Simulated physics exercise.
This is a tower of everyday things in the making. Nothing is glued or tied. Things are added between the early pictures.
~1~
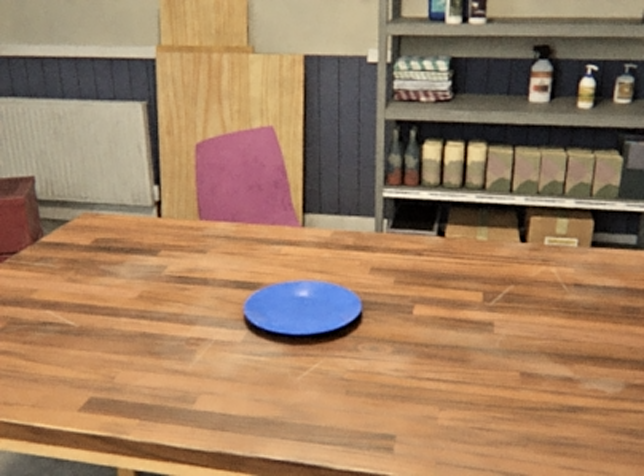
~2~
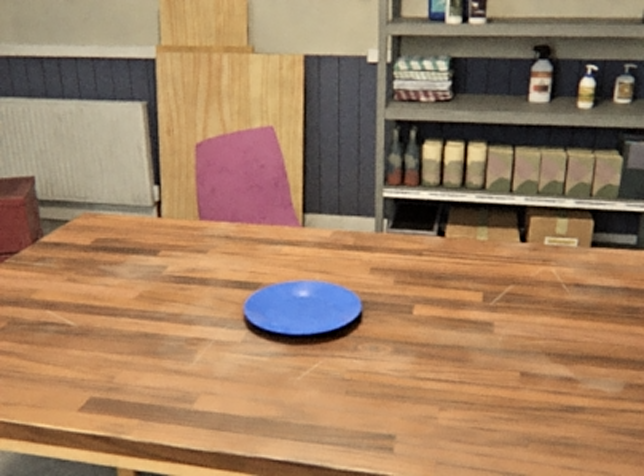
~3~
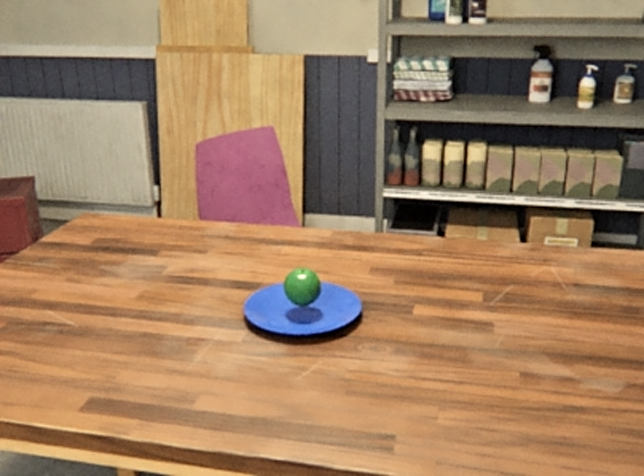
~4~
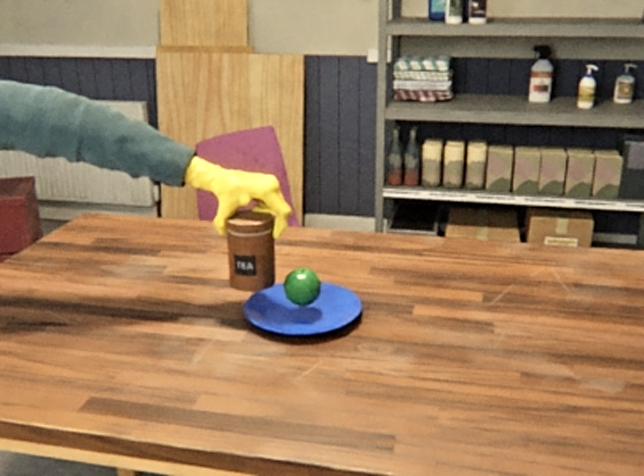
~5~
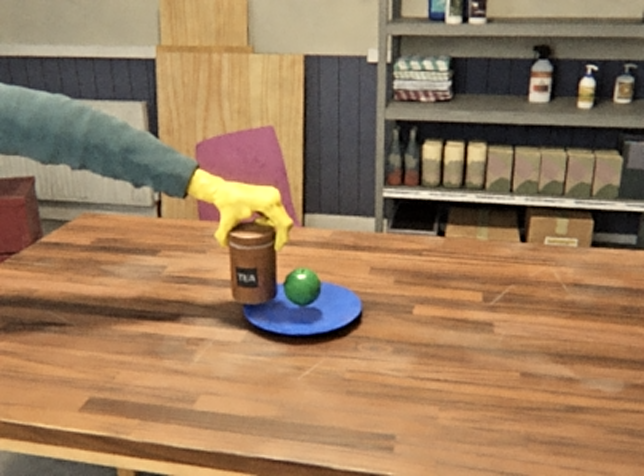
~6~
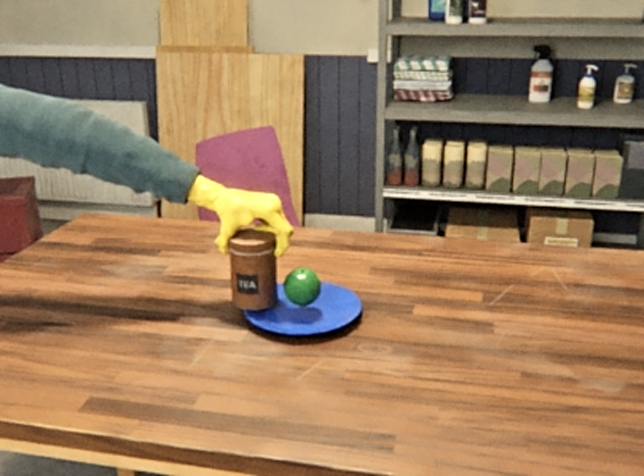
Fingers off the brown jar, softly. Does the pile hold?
In the end the pile stays up.
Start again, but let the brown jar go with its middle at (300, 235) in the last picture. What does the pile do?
Then it gives way.
Then, 0.50 s past the last view, nothing moves.
Then, 1.30 s past the last view, brown jar resting near (254, 269).
Finally, all 3 still in place. Final places as the last picture's camera would see them, brown jar near (254, 269). The pile holds.
